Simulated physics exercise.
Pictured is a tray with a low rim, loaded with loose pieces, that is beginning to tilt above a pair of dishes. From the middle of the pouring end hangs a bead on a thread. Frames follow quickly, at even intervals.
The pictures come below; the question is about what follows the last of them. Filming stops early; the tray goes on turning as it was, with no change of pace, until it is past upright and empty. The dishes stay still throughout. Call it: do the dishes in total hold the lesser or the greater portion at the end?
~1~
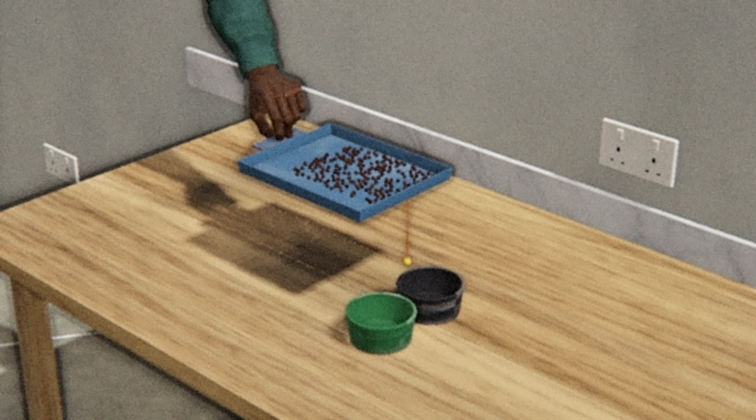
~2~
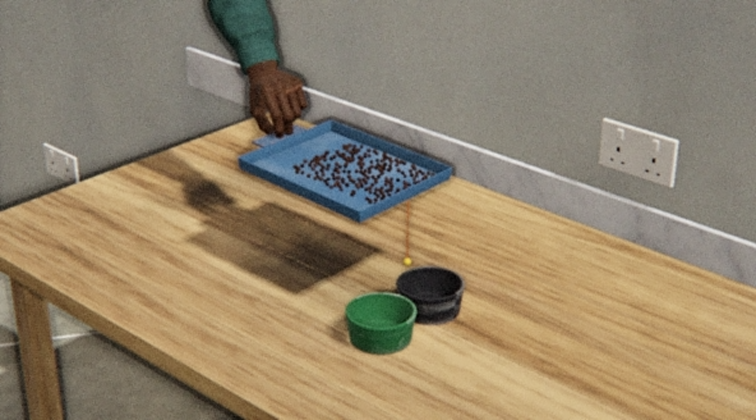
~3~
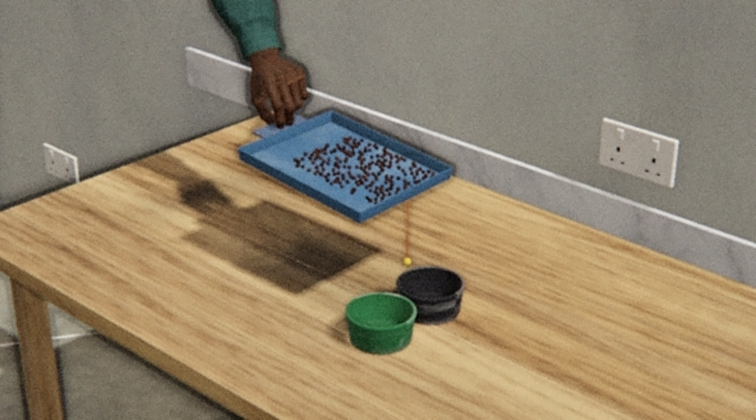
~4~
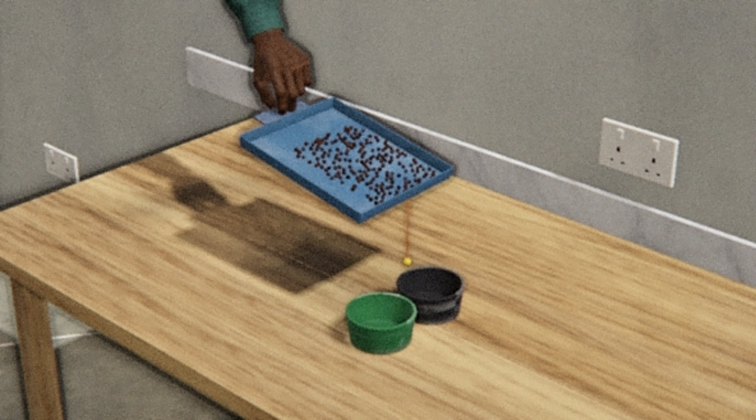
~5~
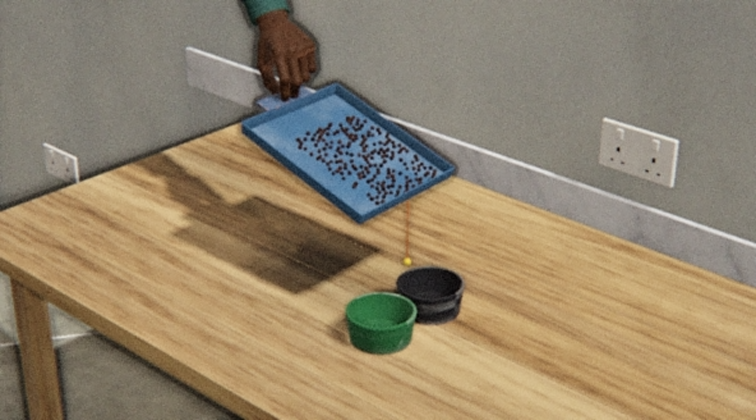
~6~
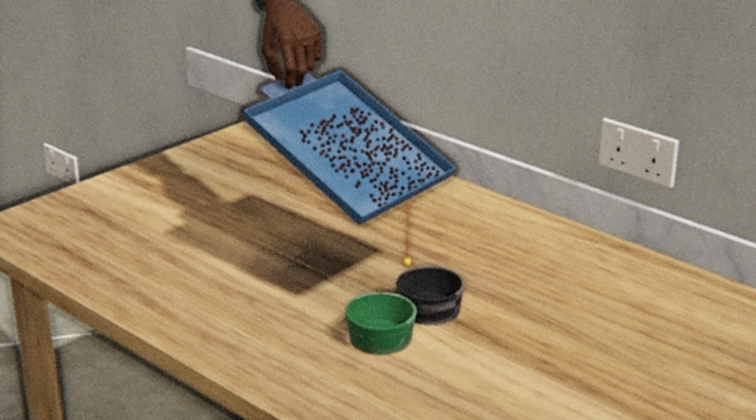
In total they hold the greater portion.
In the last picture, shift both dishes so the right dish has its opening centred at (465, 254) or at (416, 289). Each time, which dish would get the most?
Placement one: The left-positioned dish. Placement two: The right-positioned dish.
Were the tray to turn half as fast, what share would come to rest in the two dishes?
Near 70 %.
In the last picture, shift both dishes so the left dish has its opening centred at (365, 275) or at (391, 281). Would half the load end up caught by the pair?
Result - try one, below the halfway mark; try two, below the halfway mark.
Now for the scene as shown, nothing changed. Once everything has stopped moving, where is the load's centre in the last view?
Once nothing moves, the middle sits near (432, 311).
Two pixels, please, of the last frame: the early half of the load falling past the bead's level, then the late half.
I'd put it at roughly (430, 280), and after that at roughly (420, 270).
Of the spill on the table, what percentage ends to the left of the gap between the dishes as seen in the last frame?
About 20 percent.
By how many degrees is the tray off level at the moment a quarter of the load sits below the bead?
About 115°.
Soon after the last picture, tray tipped steeply; nearly all on the tray; a stray few in the air.
A little later, tray tipped past a quarter turn; nearly all on the tray; a stray few in the left dish; a stray few in the right dish; a stray few outside both; a stray few in the air.
Later still, tray tipped past a quarter turn; about a quarter in the left dish; about half in the right dish; about a quarter outside both.
At rest, tray tipped past a quarter turn; about a quarter in the left dish; about half in the right dish; about a quarter outside both.
